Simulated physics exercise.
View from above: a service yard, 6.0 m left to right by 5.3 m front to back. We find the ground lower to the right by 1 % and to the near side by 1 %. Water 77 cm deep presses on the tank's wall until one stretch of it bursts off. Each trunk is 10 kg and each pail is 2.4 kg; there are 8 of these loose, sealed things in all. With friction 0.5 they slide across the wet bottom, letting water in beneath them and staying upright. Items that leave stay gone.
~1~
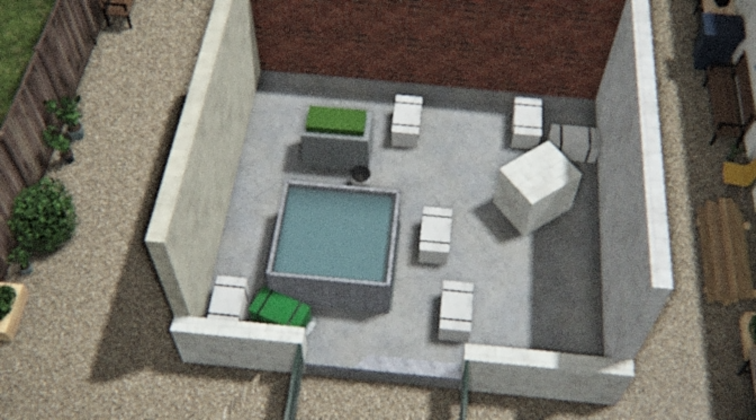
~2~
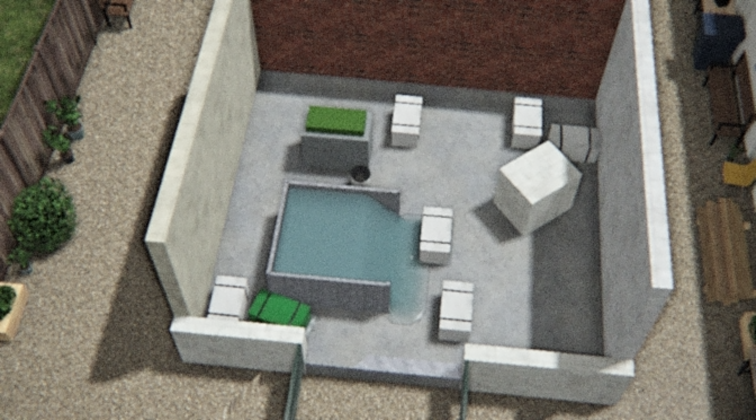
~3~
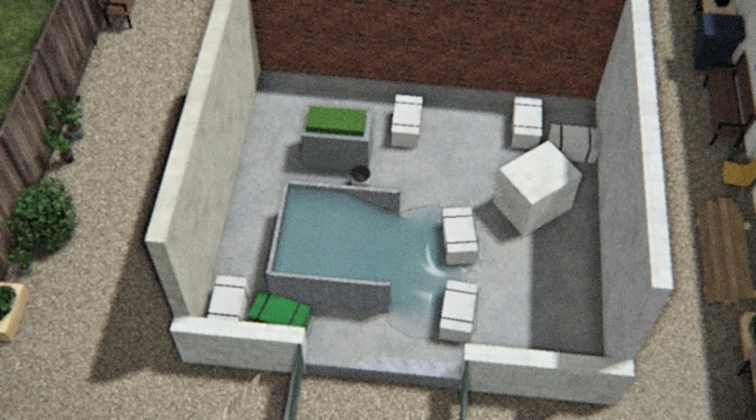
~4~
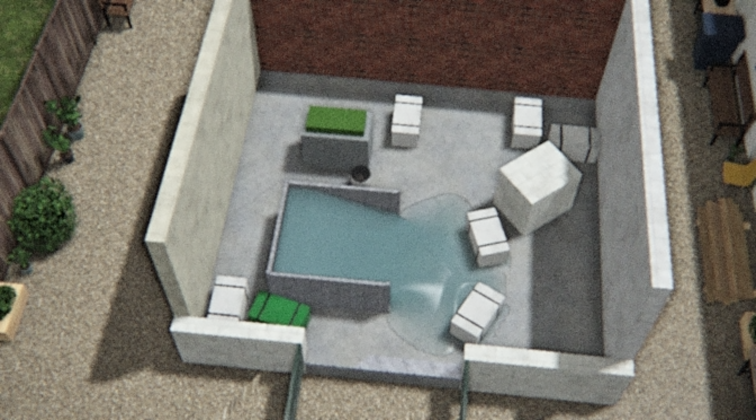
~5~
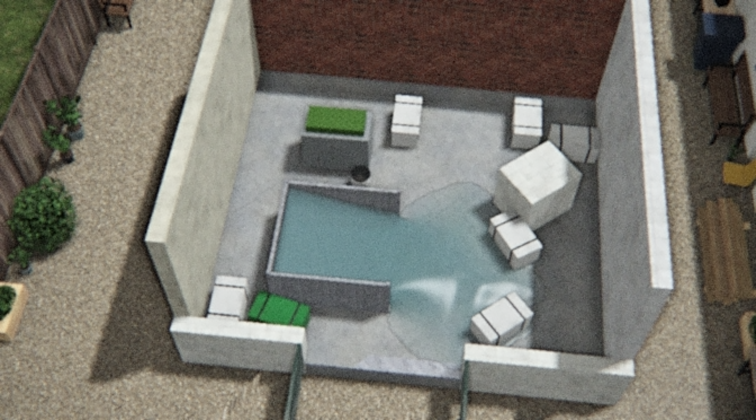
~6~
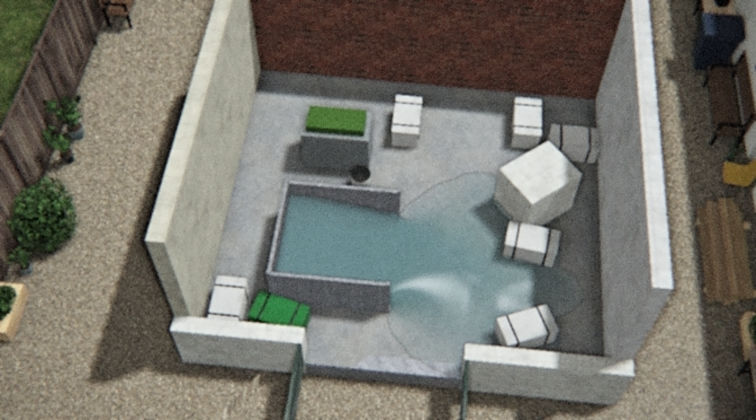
Water pours from the right side of a tank and pushes two white trunks rightward.
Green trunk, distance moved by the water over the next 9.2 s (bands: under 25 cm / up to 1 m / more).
Its displacement will be small.
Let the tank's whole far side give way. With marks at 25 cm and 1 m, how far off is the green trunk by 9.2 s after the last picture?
The green trunk is swept away.
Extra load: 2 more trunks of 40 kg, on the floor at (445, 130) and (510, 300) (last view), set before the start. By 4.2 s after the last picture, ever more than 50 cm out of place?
In sequence: Within it, then beyond it.
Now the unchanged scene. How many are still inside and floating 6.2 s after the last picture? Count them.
My tally comes to 3.
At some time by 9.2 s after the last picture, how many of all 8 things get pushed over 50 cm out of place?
6.
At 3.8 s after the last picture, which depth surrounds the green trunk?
Roughly 0 cm.
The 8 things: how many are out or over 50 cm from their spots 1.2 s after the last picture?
By my reckoning, 2.
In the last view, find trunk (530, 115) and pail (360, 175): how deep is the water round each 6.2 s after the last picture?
Close to 7 and 2 centimetres.
Then, 1.2 s after the last picture the green trunk is near (279, 311), 0.0 m from its start, aground; 0 of 8 are out; 2 afloat.
Then, 3.8 s after the last picture the green trunk is near (279, 311), 0.0 m from its start, aground; 0 of 8 are out; 4 afloat.
Then, 6.2 s after the last picture the green trunk is near (279, 311), 0.0 m from its start, aground; 1 of 8 are out; 3 afloat.
Then, 9.2 s after the last picture the green trunk is near (279, 311), 0.0 m from its start, aground; 1 of 8 are out; 5 afloat.
